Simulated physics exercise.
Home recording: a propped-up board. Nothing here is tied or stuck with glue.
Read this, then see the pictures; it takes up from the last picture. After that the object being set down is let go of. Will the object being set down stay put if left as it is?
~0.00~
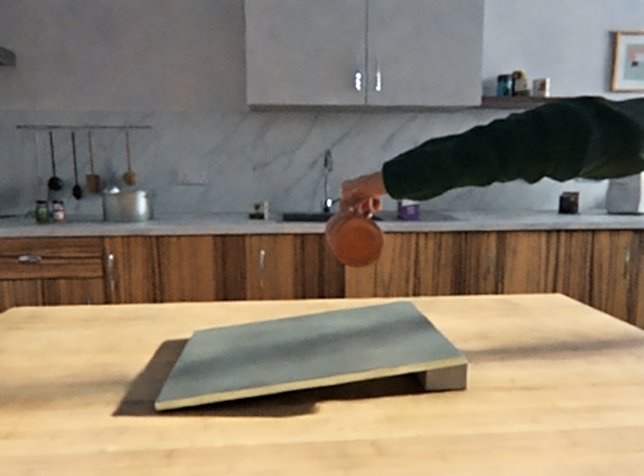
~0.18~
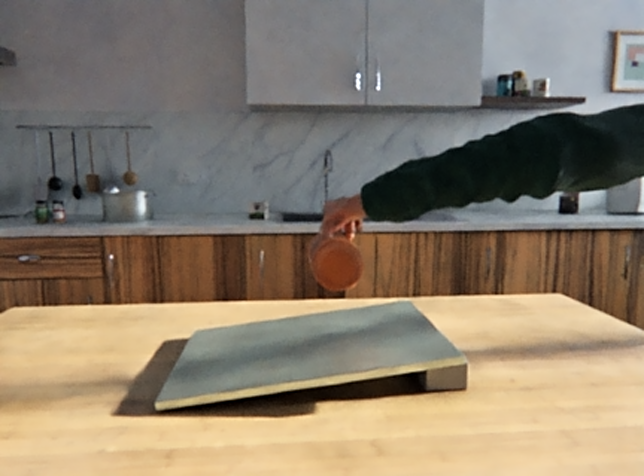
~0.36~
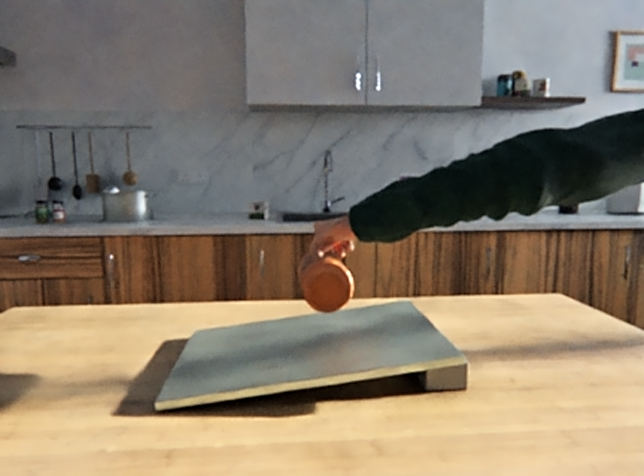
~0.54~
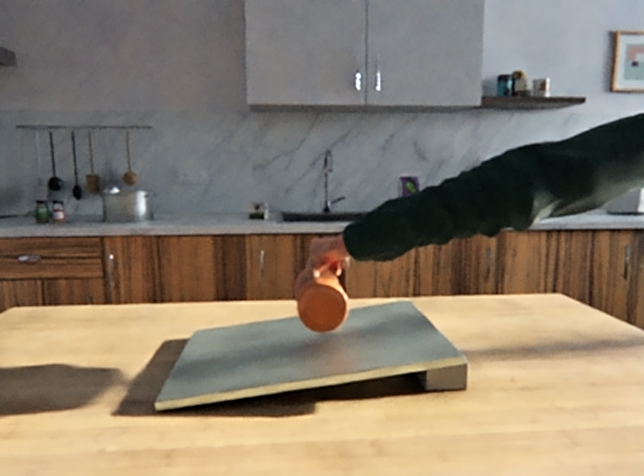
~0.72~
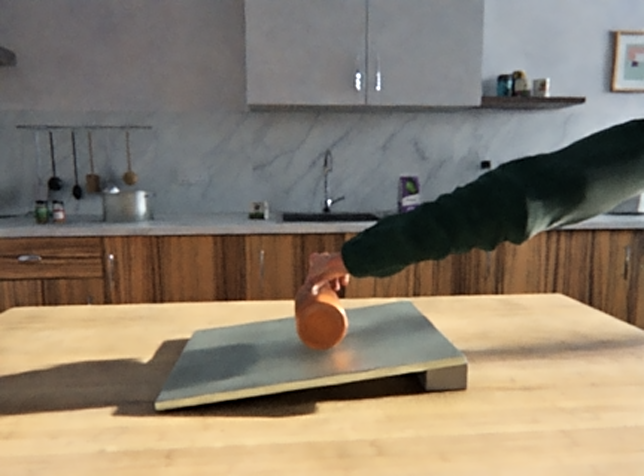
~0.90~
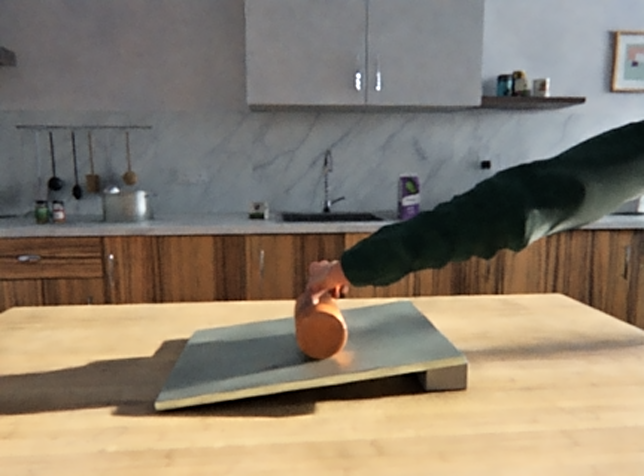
No, I expect it fails to hold.
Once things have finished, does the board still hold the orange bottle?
Off the top.
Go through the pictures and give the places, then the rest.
Still above its spot; orange bottle (350, 235), in the first frame.
Still above its spot; orange bottle (332, 256), in the second frame.
Still above its spot; orange bottle (323, 275), in the third frame.
Still above its spot; orange bottle (318, 293), in the fourth frame.
Still above its spot; orange bottle (317, 309), in the fifth frame.
Set down, still held; orange bottle (317, 317), in the sixth frame.
After 2.10 s, orange bottle now off the board.
After 3.00 s, things are still on the move.
In the end (3.5 s), off the board, orange bottle. The orange bottle slides or rolls down.
